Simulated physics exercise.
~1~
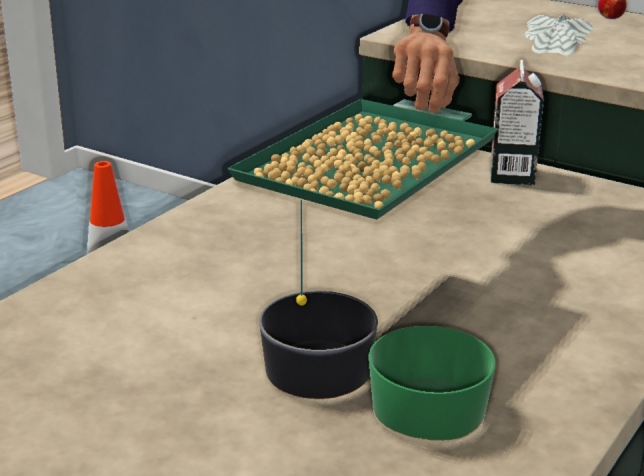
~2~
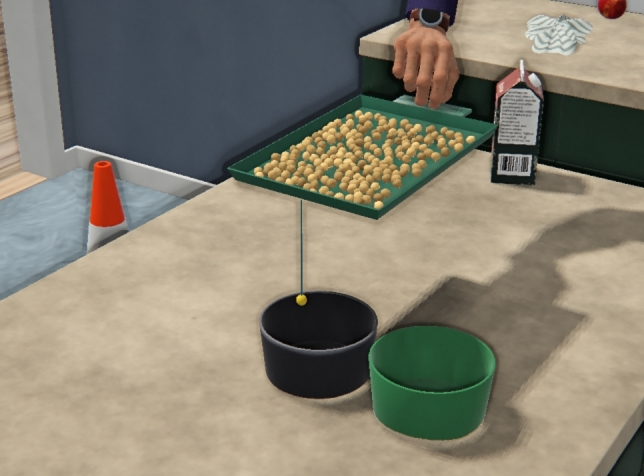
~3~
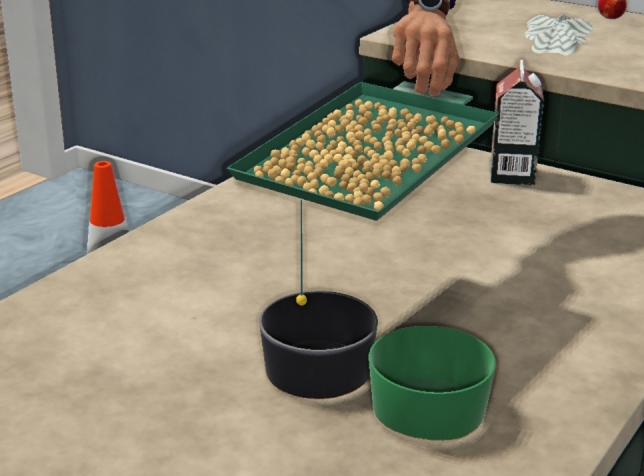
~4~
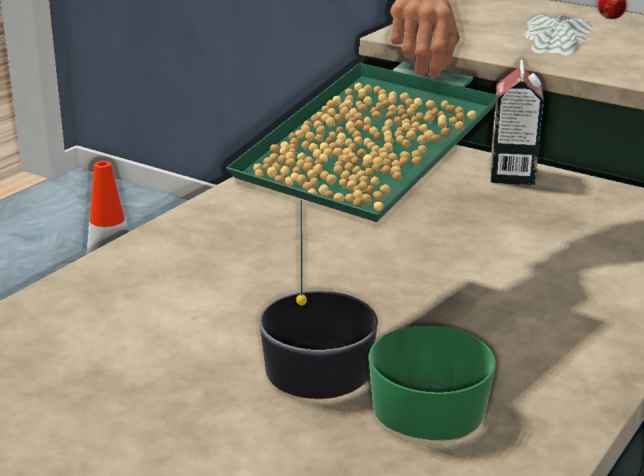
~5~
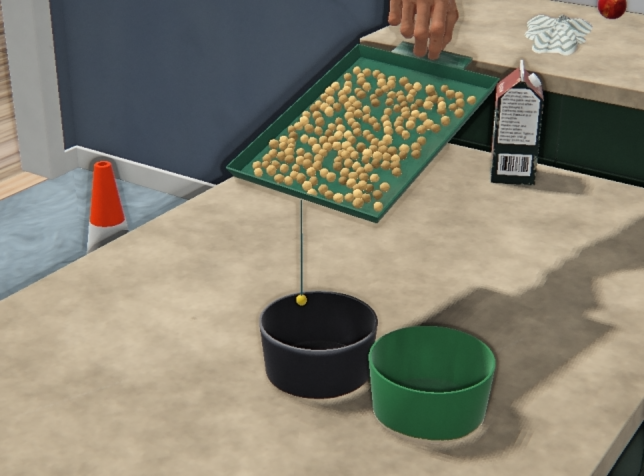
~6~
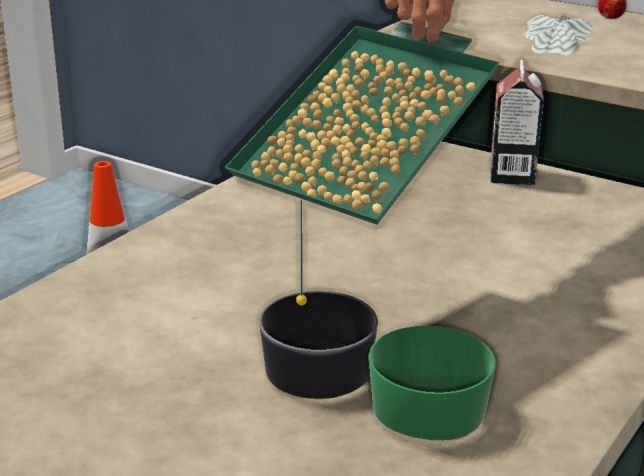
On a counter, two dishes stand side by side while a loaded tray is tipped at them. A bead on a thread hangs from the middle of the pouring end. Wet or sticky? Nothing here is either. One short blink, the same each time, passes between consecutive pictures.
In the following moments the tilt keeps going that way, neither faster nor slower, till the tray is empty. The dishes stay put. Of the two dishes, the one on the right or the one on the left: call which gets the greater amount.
I call it for the one on the left.
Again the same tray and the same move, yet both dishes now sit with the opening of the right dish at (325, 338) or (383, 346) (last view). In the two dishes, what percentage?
You'd get 70 per cent first and 70 per cent second.
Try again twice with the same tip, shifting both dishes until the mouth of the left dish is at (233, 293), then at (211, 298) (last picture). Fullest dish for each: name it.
Try 1: The right-side dish; try 2: The right-side dish.
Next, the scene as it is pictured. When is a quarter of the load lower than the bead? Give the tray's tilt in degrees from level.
Around 85 degrees of turn.
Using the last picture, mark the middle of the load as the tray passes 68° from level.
Near (324, 186).
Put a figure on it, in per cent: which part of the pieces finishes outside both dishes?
Roughly 60 in a hundred.
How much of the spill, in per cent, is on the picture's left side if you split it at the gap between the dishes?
90 per cent or thereabouts.
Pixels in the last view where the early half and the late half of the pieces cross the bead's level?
The leading part at (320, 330), the rest of it at (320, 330).
Soon after the last picture, tray tipped steeply; most on the tray; a stray few in the right dish; a stray few outside both; about a quarter in the air.
A little later, tray tipped past a quarter turn; a small part in the right dish; about a third in the left dish; about half outside both; a small part in the air.
Later still, tray tipped past a quarter turn; a small part in the right dish; about a third in the left dish; about half outside both.
At rest, tray tipped past a quarter turn; a small part in the right dish; about a third in the left dish; about half outside both.
